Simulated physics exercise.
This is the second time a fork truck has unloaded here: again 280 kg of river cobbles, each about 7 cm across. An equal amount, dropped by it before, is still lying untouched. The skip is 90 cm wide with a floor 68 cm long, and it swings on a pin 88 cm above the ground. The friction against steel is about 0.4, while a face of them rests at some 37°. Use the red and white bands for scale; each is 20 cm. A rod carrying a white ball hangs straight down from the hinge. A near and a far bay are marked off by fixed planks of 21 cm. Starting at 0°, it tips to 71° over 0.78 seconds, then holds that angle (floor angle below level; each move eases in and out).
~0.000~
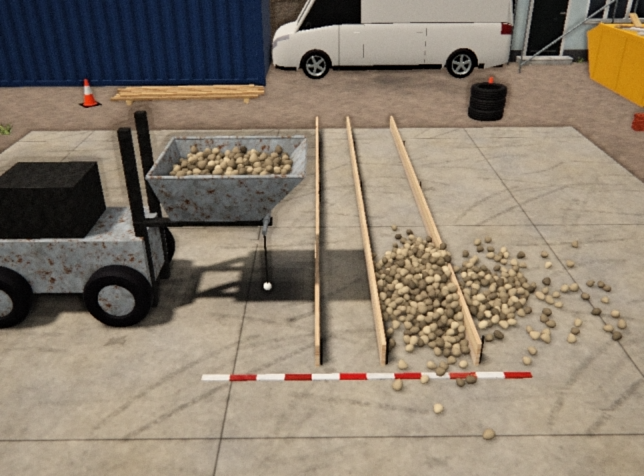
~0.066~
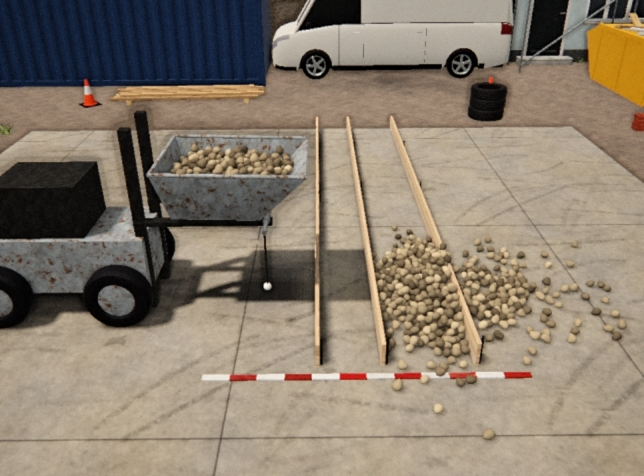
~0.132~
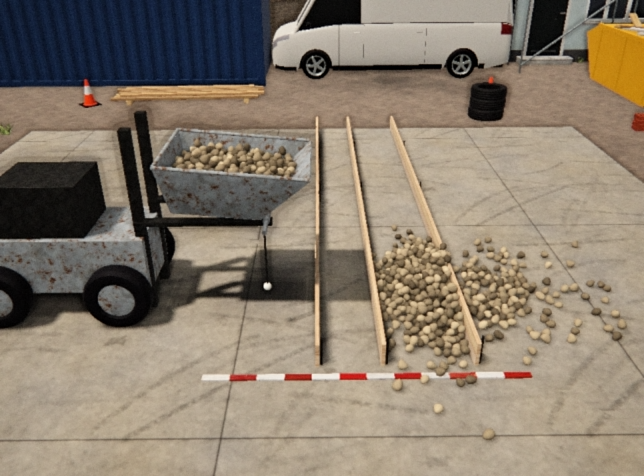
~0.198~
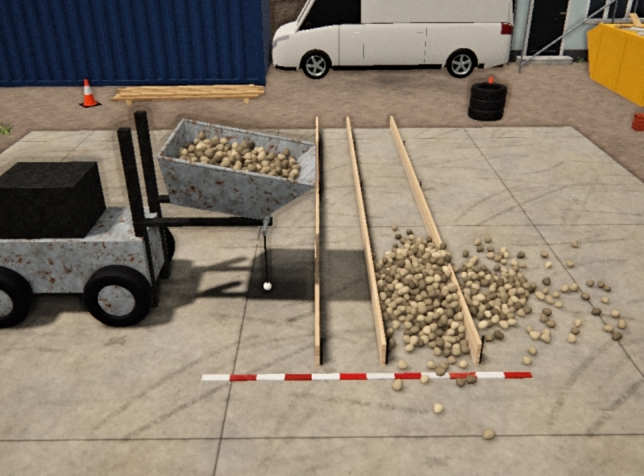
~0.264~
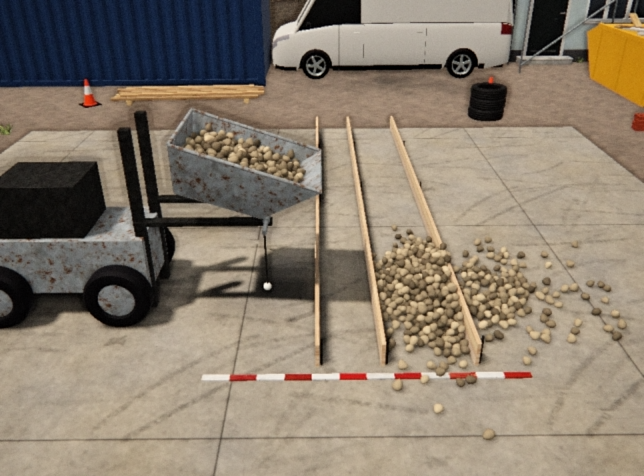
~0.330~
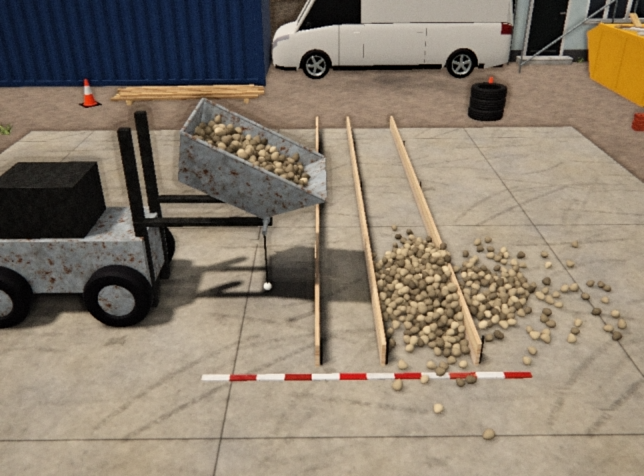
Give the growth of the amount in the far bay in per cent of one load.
Close to 60 out of 100.
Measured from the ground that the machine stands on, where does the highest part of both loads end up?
The top ends about 36 cm above the ground.
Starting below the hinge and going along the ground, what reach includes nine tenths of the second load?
Roughly 130 cm ahead of it.
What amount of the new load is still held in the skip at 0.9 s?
It keeps some 90 percent of its load.
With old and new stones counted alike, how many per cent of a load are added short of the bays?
Close to 0 parts in a hundred.
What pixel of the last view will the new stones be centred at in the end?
Their centre rests close to (383, 284).
After 0.6 s the floor is at 59°; in per cent of one load, 100 in the skip, 72 in the far bay, 28 past the last board; the foremost stones are at (624, 303).
After 0.9 s the floor is at 71°; in per cent of one load, 89 in the skip, 11 in the near bay, 72 in the far bay, 28 past the last board; the foremost stones are at (624, 303).
After 1.2 s the floor is at 71°; in per cent of one load, 32 in the skip, 27 in the near bay, 113 in the far bay, 28 past the last board; the foremost stones are at (624, 303).
After 3.6 s the floor is at 71°; in per cent of one load, 0 in the skip, 40 in the near bay, 132 in the far bay, 28 past the last board; the foremost stones are at (624, 303). Net gain in the far bay, 60.
